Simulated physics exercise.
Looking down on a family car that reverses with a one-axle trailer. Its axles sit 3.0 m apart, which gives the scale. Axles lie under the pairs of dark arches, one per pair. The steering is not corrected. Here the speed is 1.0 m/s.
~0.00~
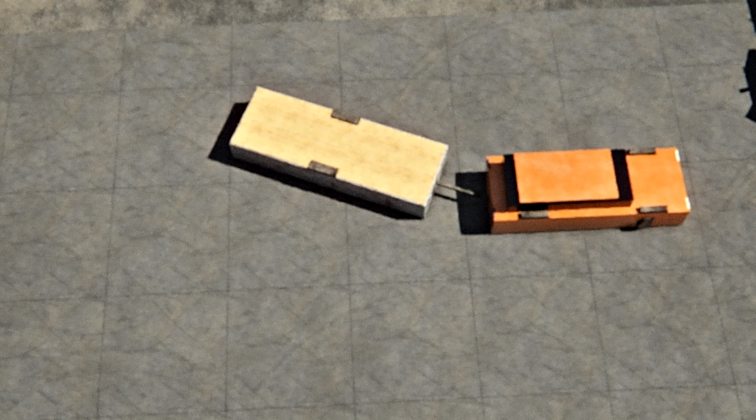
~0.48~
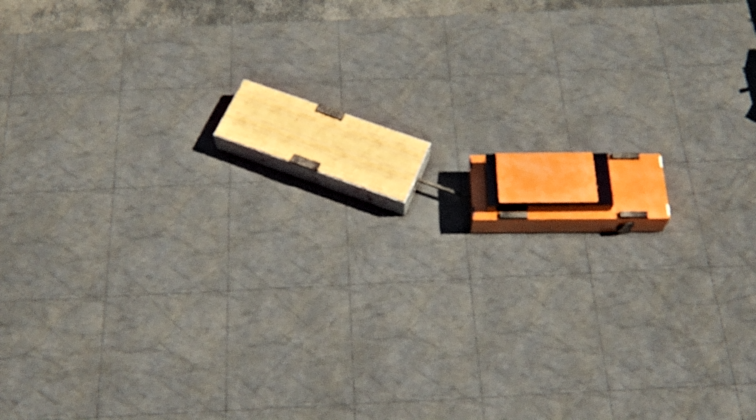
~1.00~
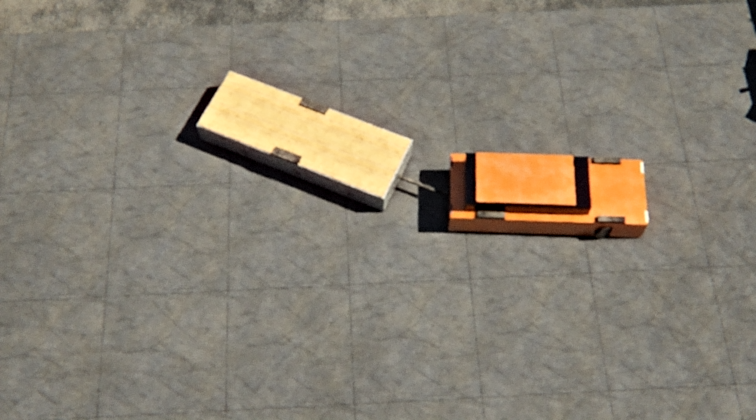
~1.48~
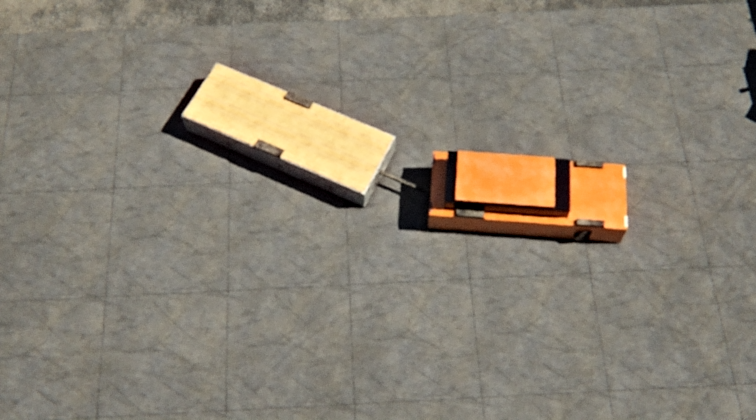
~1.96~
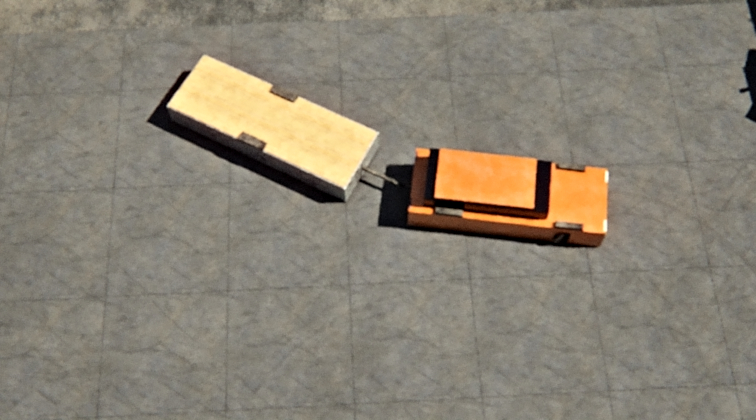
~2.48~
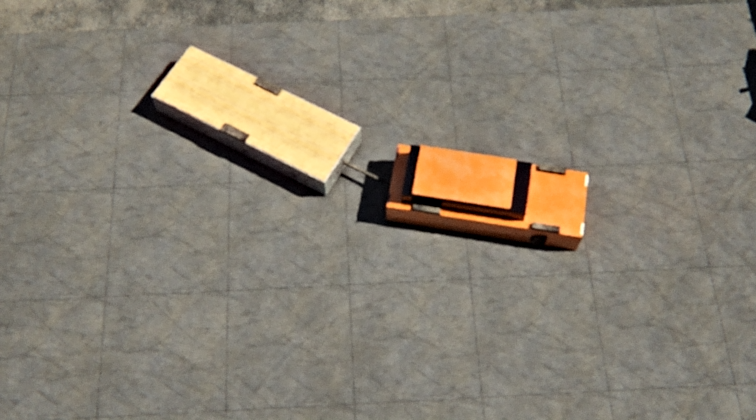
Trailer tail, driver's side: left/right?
Right.
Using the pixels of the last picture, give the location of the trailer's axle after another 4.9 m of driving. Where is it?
Estimated position: Close to (110, 22).
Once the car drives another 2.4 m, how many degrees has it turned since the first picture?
Heading change vs. first picture: Approx. 26 deg.
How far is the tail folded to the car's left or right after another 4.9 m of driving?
Roughly 0 degrees to the car's left.
By 4.9 s, the tail is 13° to the car's left, the car has turned 26° and the trailer's axle is at (178, 67) of the last picture.
By 7.4 s, the tail is in line with the car, the car has turned 39° and the trailer's axle is at (110, 22) of the last picture.
By 9.8 s, the tail is 21° to the car's right, the car has turned 51° and the trailer's axle is out of the picture.
By 12.3 s, the tail is 60° to the car's right, the car has turned 64° and the trailer's axle is out of the picture; it has jack-knifed.
